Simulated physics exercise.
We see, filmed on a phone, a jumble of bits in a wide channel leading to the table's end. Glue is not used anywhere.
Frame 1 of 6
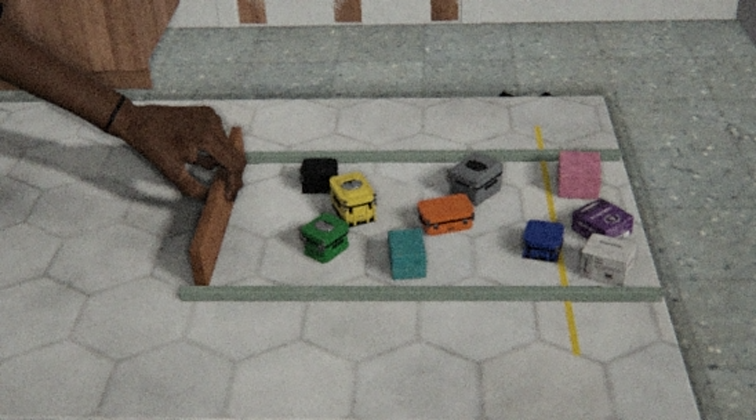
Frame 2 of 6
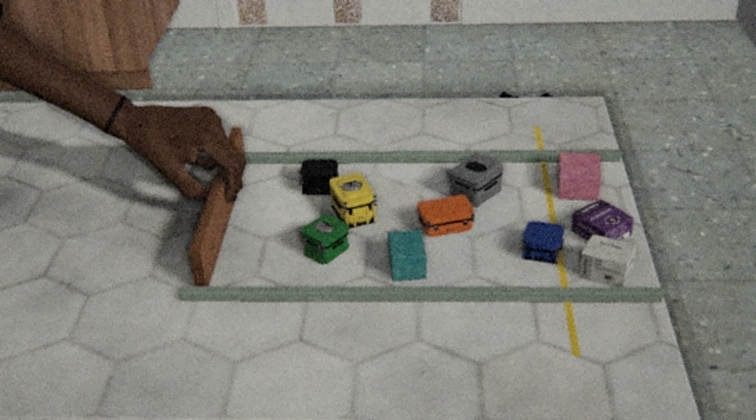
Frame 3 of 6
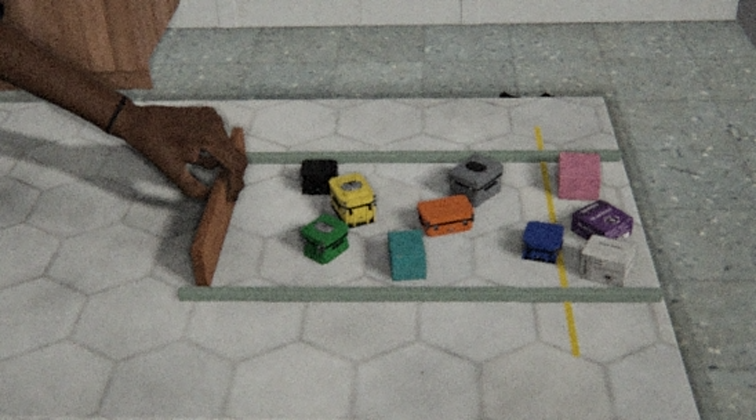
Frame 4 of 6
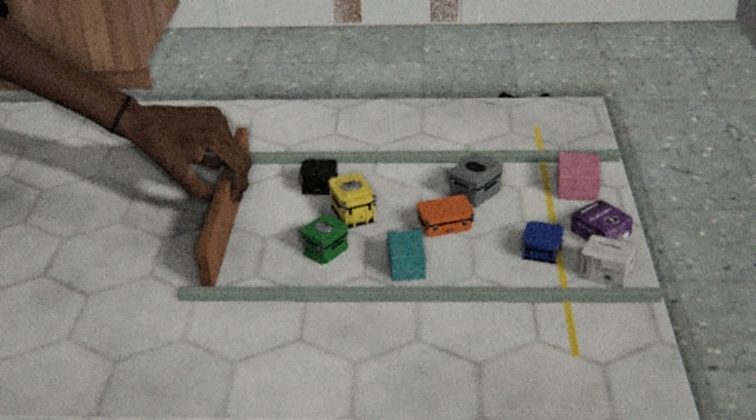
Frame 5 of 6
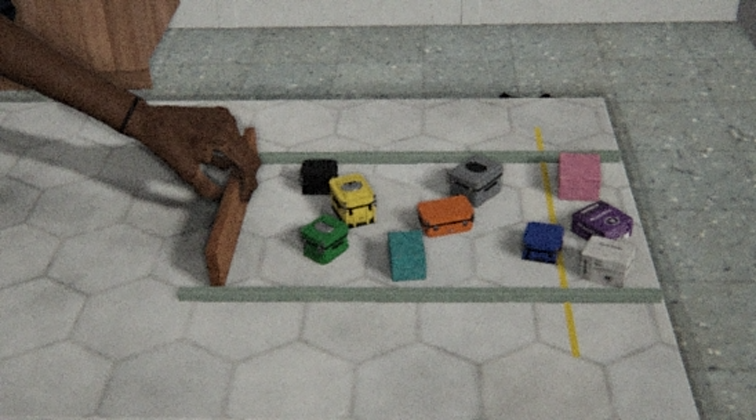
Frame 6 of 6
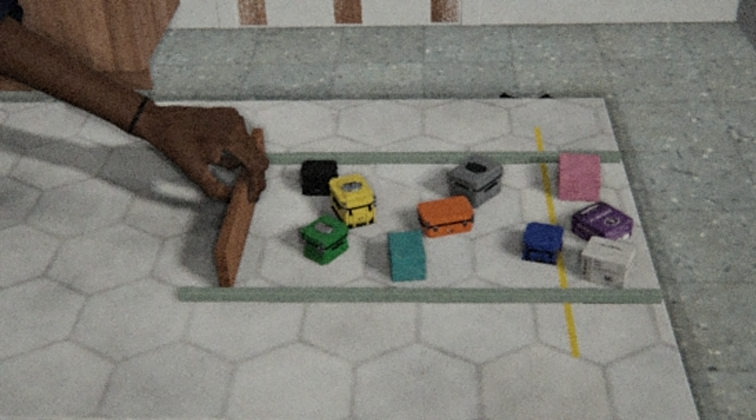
A hand holding a wooden board upright, then sliding it slightly right toward small colourful cases and blocks that stay still.
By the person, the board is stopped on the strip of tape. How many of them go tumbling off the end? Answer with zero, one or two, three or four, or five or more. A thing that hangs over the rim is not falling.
One or two.
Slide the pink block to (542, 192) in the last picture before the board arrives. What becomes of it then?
From that start the object does not stay.
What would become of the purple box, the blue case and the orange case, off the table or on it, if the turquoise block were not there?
Purple box - gone, blue case - safe, orange case - safe.
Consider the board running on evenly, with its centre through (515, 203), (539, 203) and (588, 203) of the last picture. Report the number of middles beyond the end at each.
Taking the three positions in turn, the counts come to 0, 1 and 5.
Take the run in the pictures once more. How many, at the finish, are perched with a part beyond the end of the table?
It's 2.
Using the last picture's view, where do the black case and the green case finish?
The black case comes to rest at (563, 171), and the green case comes to rest at (574, 232).
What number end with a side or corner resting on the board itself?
At rest, 4 are in contact.
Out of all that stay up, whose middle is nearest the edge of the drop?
It's the pink block that ends nearest.
Early on, none off yet; purple box at rest near (602, 225); white box at rest near (608, 262); pink block at rest near (579, 177).
Finally, the number that fall off is one or two; lost, purple box.
